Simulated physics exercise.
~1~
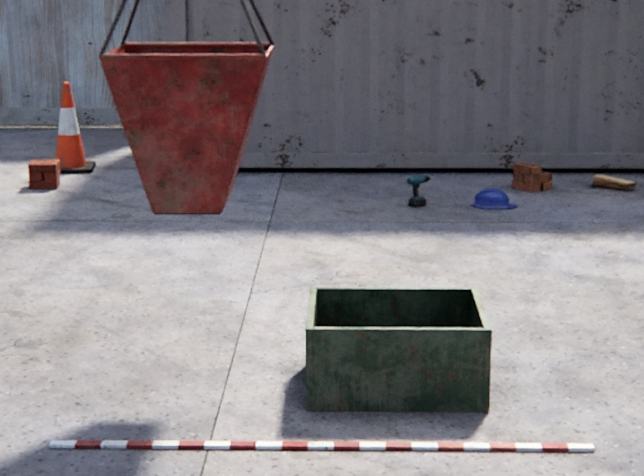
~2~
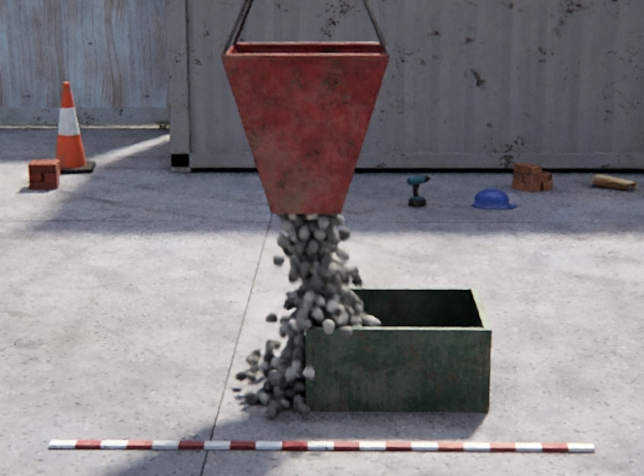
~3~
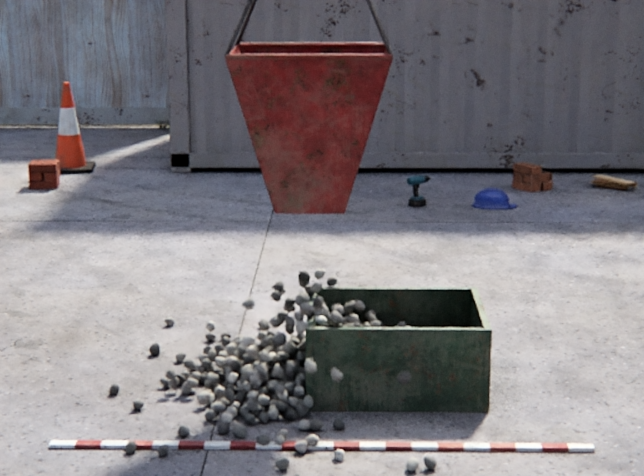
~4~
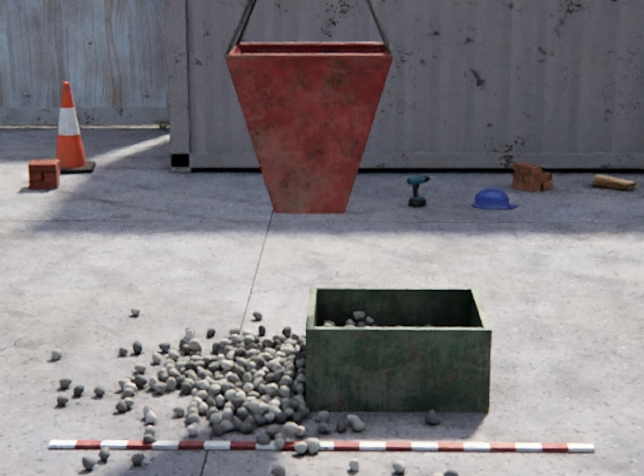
In a concrete yard, a red hopper hanging from cables moves rightwards and releases grey stones over the left edge of a green bin; some drop inside, while many spill out, ending in a spread heap on the left with a few strays in front.
